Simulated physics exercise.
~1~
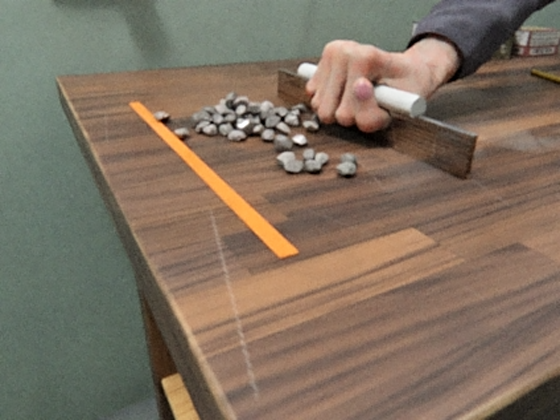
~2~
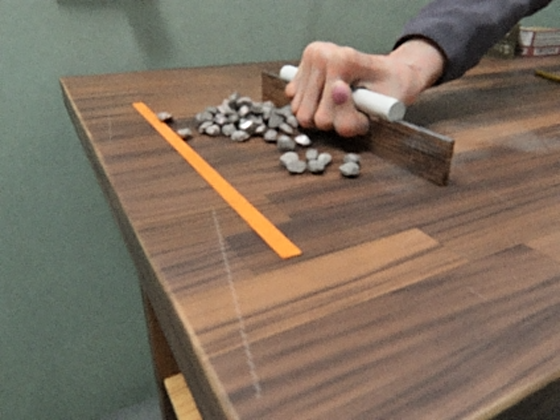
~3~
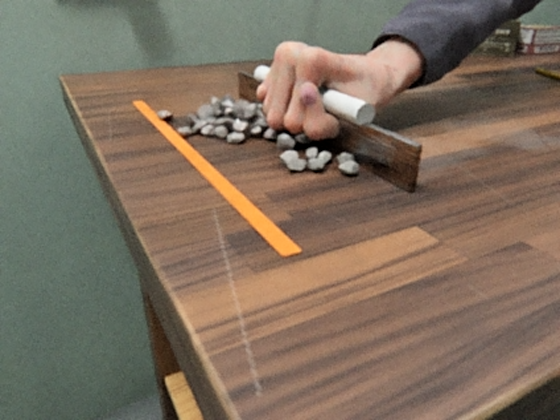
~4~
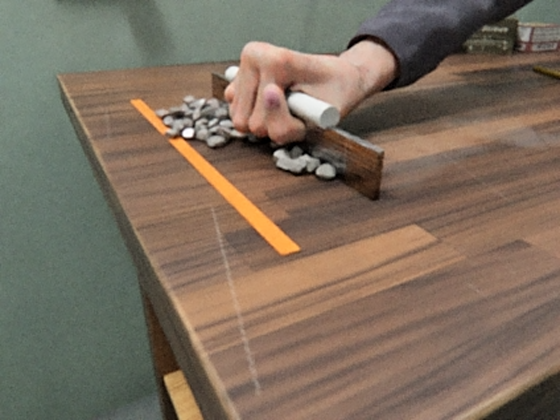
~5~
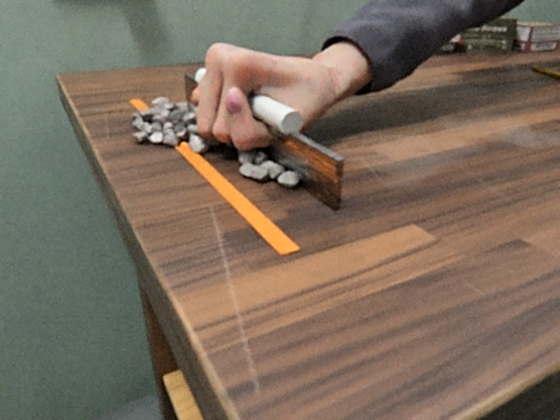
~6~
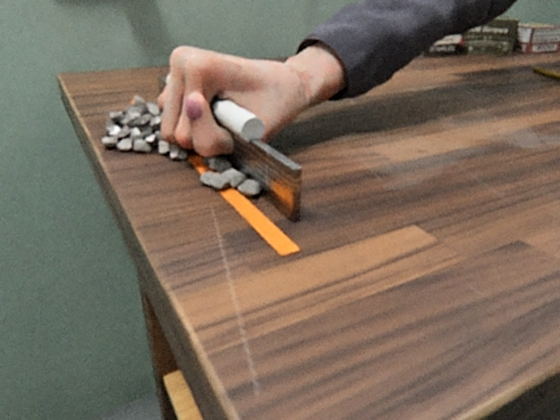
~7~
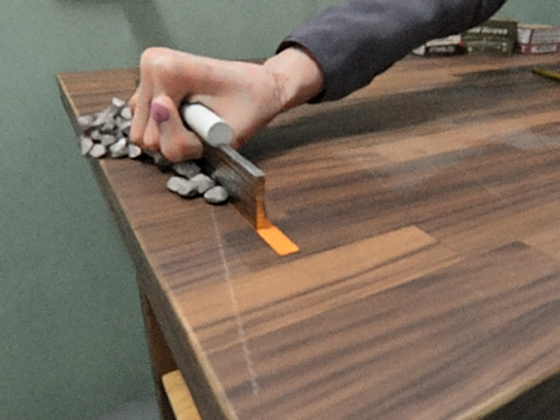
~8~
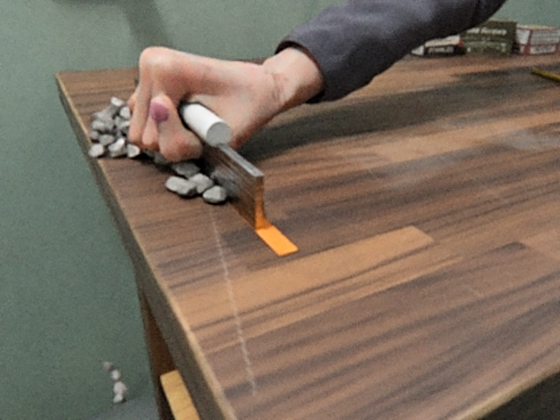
A hand in a dark sleeve grips the white handle of a scraper and pushes it left across a wooden tabletop, toward a strip of orange tape. Small grey stones lie ahead of it, a larger group at the back and a few nearer the front. The blade reaches the back group and then the front one, sliding both over the tape toward the table's left edge. The scraper stops at the tape. The front stones stay on the table, while a few from the back group drop off the edge and appear down near the floor.
